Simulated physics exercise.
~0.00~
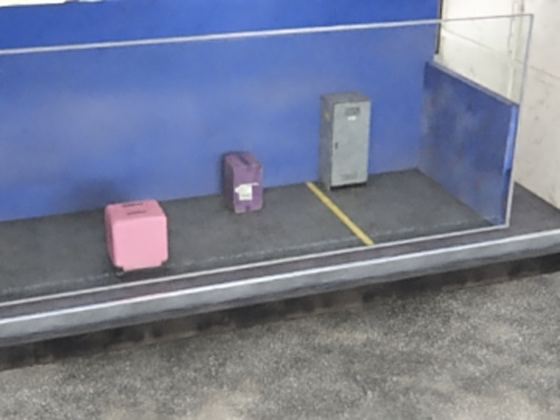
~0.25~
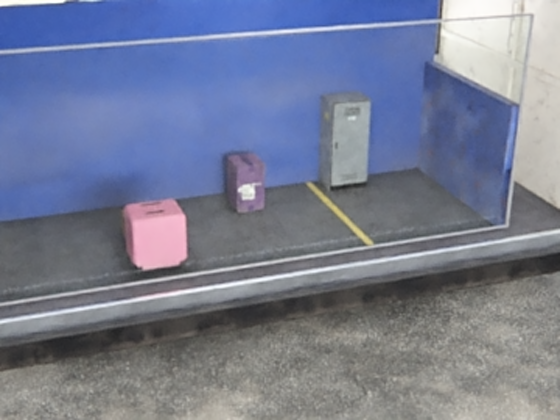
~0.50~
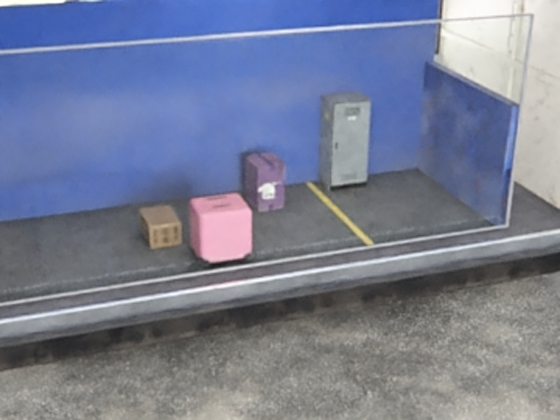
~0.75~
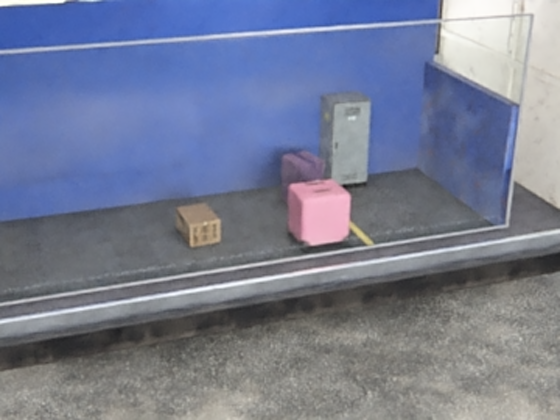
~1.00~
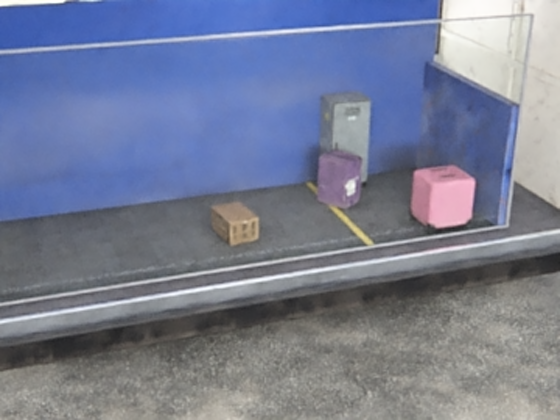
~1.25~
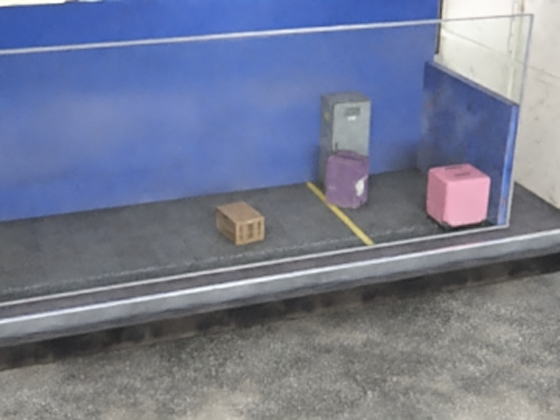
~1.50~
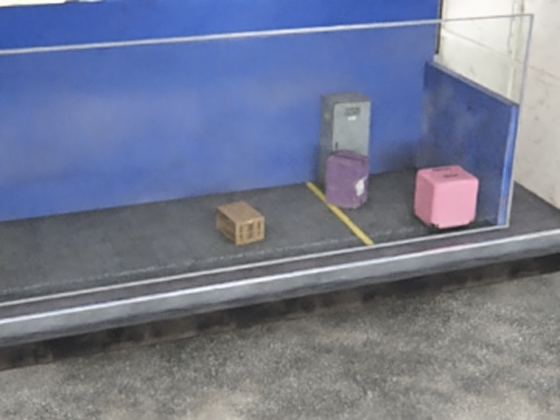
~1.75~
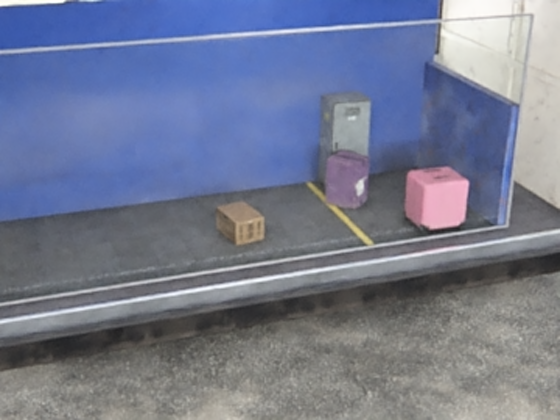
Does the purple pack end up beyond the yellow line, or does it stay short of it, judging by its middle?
The purple pack ends up beyond the yellow line. It slides right, still upright, and comes to rest in front of the grey locker.
